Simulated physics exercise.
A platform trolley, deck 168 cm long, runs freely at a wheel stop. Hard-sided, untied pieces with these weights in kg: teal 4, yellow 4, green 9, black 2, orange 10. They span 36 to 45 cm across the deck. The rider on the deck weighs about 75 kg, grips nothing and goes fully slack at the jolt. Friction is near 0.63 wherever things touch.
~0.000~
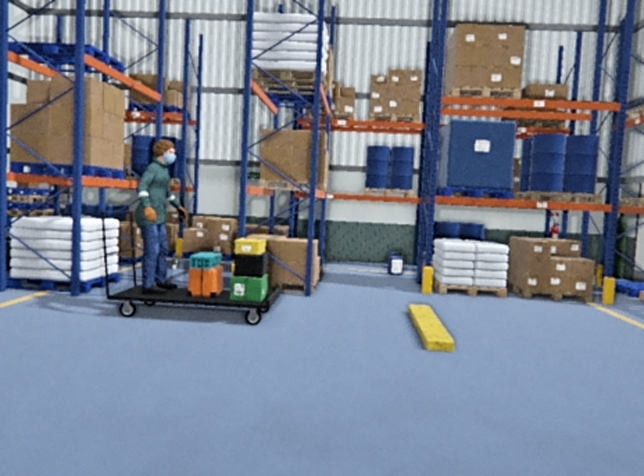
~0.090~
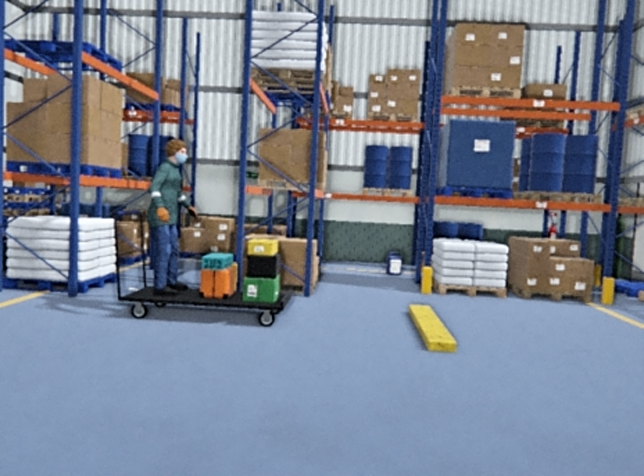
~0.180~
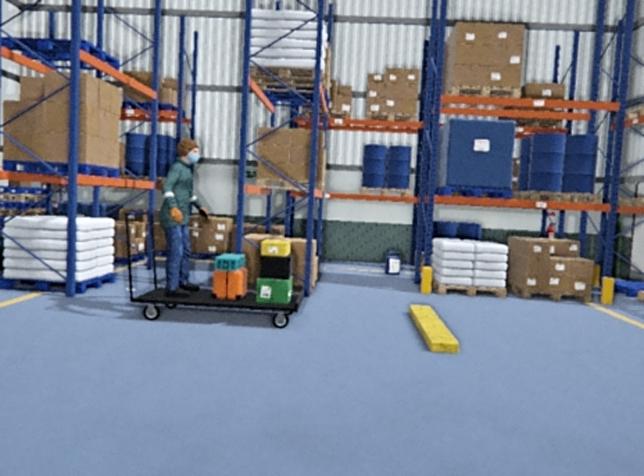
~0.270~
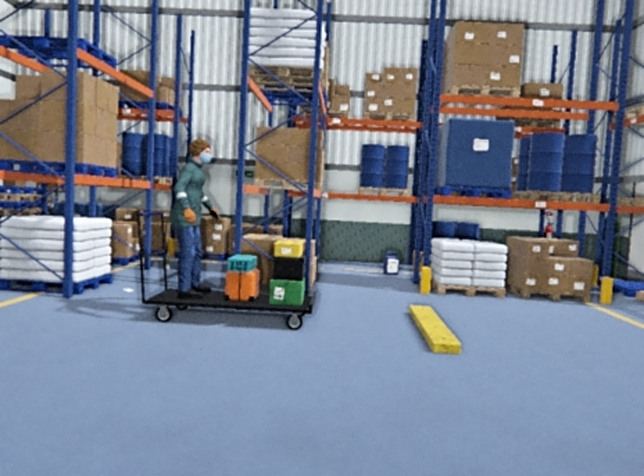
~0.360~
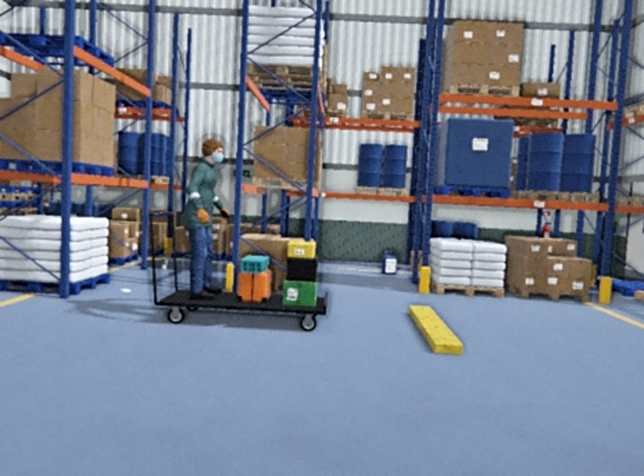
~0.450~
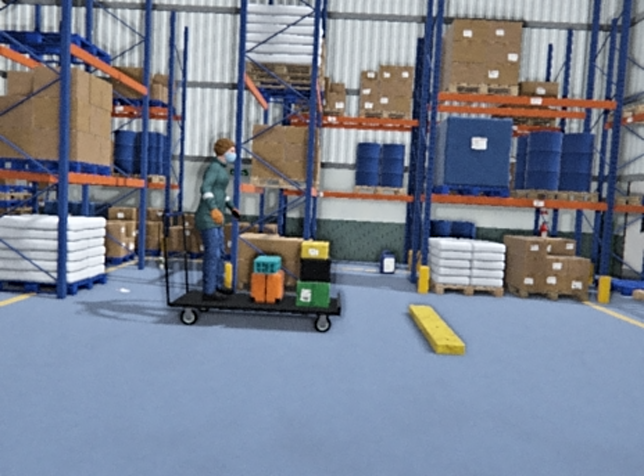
The video shows a masked worker in a green top and blue trousers standing on a platform trolley beside colored containers as it rolls steadily rightward across a blue warehouse floor, past tall storage racks, toward a yellow floor block.
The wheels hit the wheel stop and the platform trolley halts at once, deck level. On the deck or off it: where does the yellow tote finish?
In the end the yellow tote comes off.
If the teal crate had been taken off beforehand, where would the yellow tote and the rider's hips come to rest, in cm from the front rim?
In that case yellow 50 past, hips 80 behind.
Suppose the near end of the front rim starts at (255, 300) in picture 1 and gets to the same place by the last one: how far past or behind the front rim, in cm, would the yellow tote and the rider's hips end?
Then yellow 90 past, hips 70 behind.
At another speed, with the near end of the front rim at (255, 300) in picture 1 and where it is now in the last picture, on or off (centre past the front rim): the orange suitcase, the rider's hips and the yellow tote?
In that case orange on, hips on, yellow off.
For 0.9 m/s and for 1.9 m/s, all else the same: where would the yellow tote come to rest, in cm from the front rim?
About 20 cm behind and 90 cm past.
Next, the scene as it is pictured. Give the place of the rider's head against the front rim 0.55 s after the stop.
About 30 cm behind the rim.
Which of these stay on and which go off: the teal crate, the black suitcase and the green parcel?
Teal on, black off, green on.
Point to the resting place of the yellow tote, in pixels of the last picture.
Around (477, 321).
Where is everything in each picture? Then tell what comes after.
In the first frame, yellow tote (250, 246), teal crate (206, 261), rim corner (268, 306); 165 cm short of the stop.
In the second frame, yellow tote (263, 247), teal crate (218, 261), rim corner (282, 307); 151 cm short of the stop.
In the third frame, yellow tote (276, 248), teal crate (230, 262), rim corner (296, 309); 137 cm short of the stop.
In the fourth frame, yellow tote (289, 249), teal crate (243, 263), rim corner (310, 310); 123 cm short of the stop.
In the fifth frame, yellow tote (302, 249), teal crate (255, 264), rim corner (325, 311); 109 cm short of the stop.
In the sixth frame, yellow tote (315, 250), teal crate (268, 265), rim corner (339, 312); 95 cm short of the stop. Speed about 1.6 m/s.
The wheels strike at 1.06 s.
After 1.31 s the yellow tote is 6 cm behind the rim, tilted 15°, near (428, 254) in the last picture's view.
After 1.61 s the yellow tote is 10 cm past the rim, tilted 40°, near (443, 258) in the last picture's view.
After 2.06 s the yellow tote is 50 cm past the rim, tilted 90°, near (477, 321) in the last picture's view.
Final state at 2.7 s, past the rim, yellow tote and black suitcase; behind it, teal crate, green parcel, orange suitcase and the rider's hips.
